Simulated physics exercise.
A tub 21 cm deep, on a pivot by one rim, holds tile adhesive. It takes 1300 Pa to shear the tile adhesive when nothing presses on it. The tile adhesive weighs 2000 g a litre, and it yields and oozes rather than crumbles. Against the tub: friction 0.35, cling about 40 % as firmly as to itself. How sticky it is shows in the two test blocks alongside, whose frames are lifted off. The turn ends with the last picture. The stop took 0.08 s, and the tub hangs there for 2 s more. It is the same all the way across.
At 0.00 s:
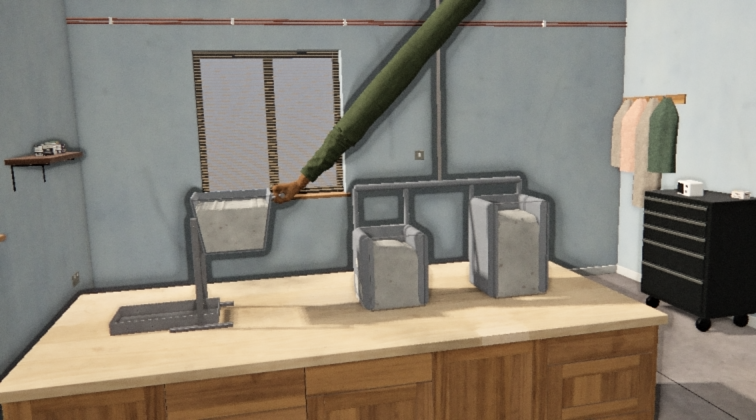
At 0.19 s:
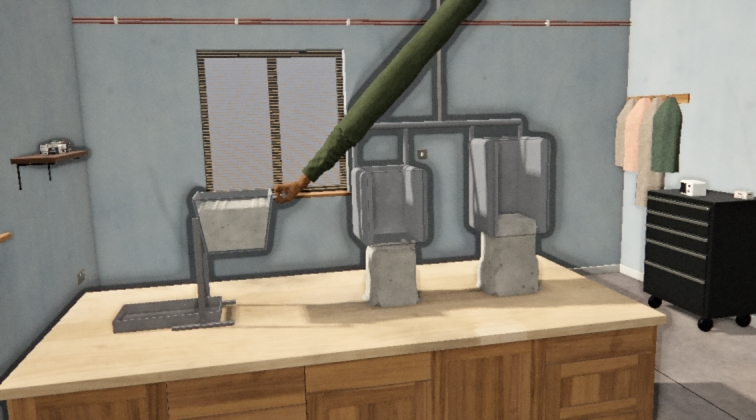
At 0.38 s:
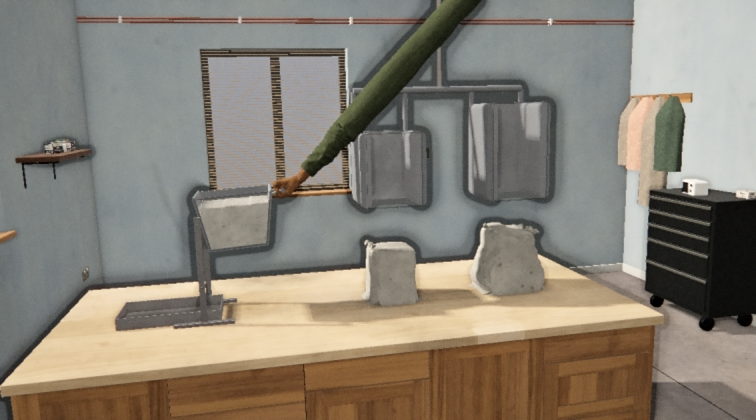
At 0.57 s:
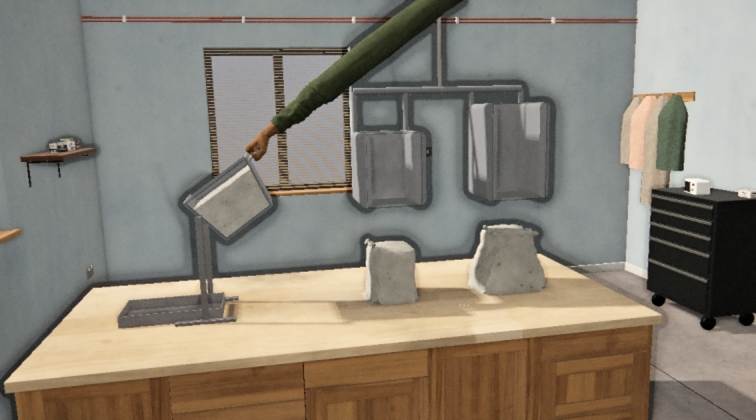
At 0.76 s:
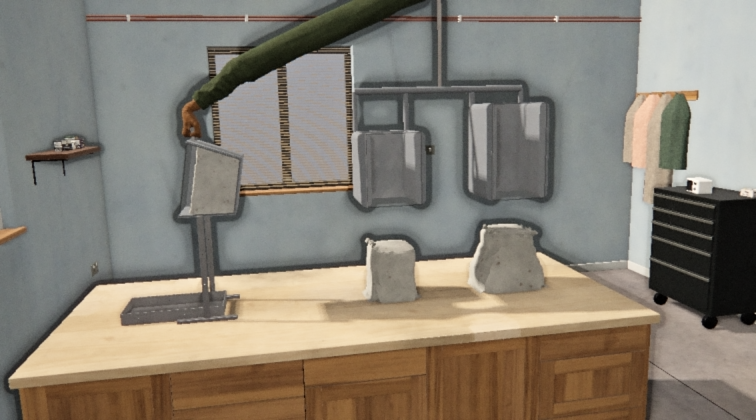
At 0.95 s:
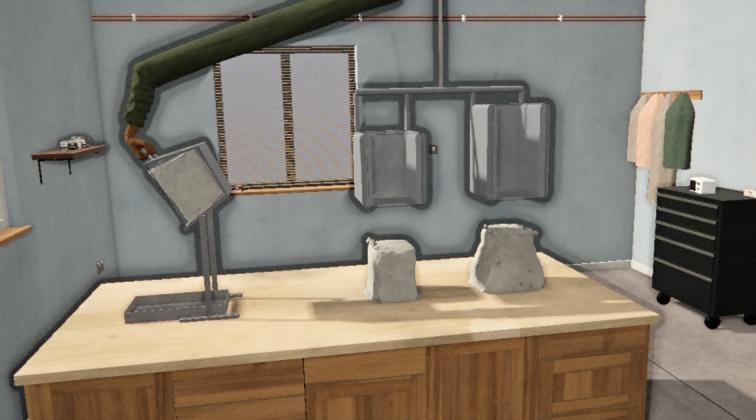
Two open casings rose off grey blocks on a wooden counter, and the taller block sagged and spread; then a green-sleeved arm swung a stand-mounted tub's right side up and over to the left.
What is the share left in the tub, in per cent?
Close to 0 per cent.
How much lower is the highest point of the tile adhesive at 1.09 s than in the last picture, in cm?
Some 12 cm.
After 1.09 s, the tub is at 116 degrees and holds 32 %.
After 1.26 s, the tub is at 116 degrees and holds 0 %.
After 1.43 s, the tub is at 116 degrees and holds 0 %.
After 1.60 s, the tub is at 116 degrees and holds 0 %.
After 2.95 s, the tub is at 116 degrees and holds 0 %.
